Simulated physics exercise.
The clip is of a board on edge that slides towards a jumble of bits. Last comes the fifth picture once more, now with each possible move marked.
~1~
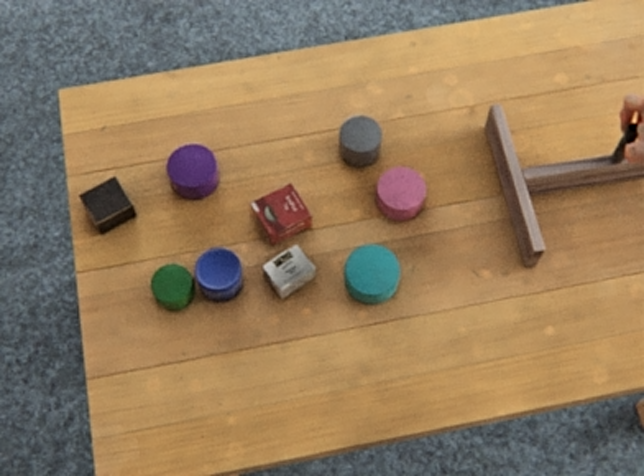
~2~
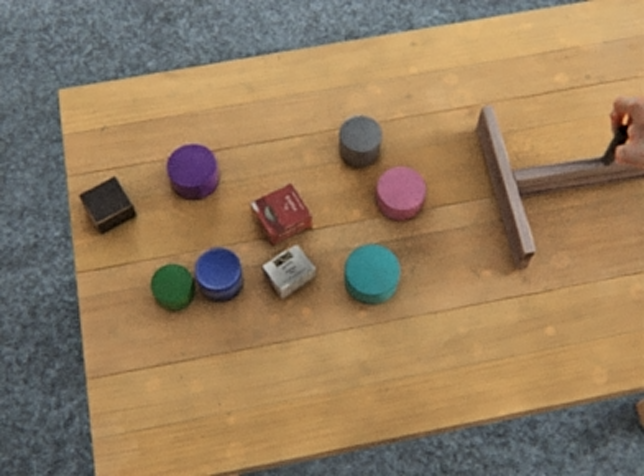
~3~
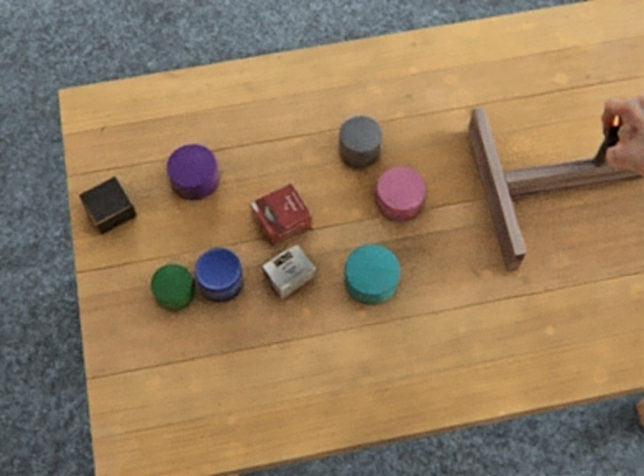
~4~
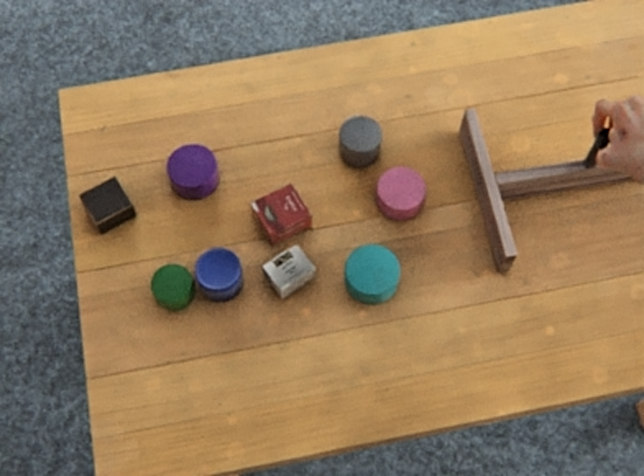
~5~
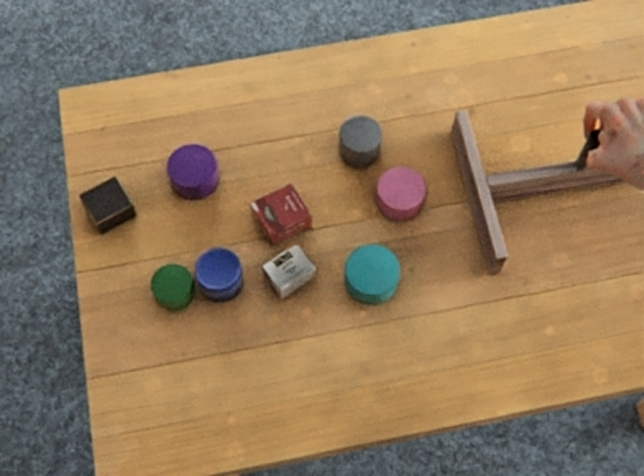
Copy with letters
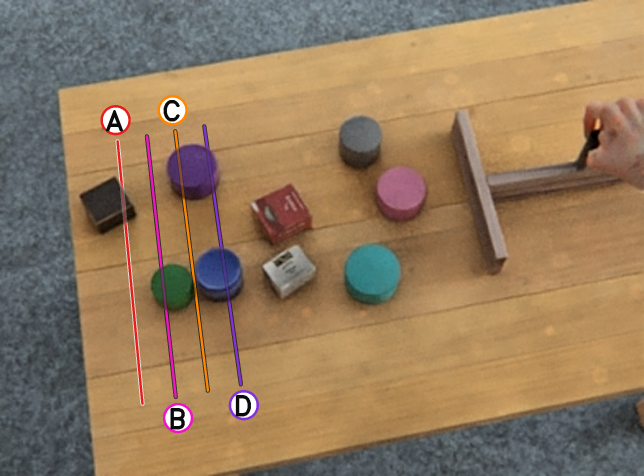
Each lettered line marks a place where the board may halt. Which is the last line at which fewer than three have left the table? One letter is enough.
Up to line B.
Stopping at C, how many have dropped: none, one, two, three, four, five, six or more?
By then, none.
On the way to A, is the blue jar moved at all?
By then, yes.
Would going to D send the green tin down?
No.
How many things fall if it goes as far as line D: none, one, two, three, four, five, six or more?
The count is none.
On the marked copy, A at (129, 264); B at (160, 258); C at (191, 253); D at (221, 247).
With B. Early on, board (369, 202); grey pot (325, 148); turquoise tin (347, 278).
Further on, board (252, 223); green tin (135, 307); blue jar (159, 270).
At the end, board (159, 240); blue jar over the edge; black block over the edge; two fallen.
As for the rest, A drops three; C is within the limit but short; D is within the limit but short.
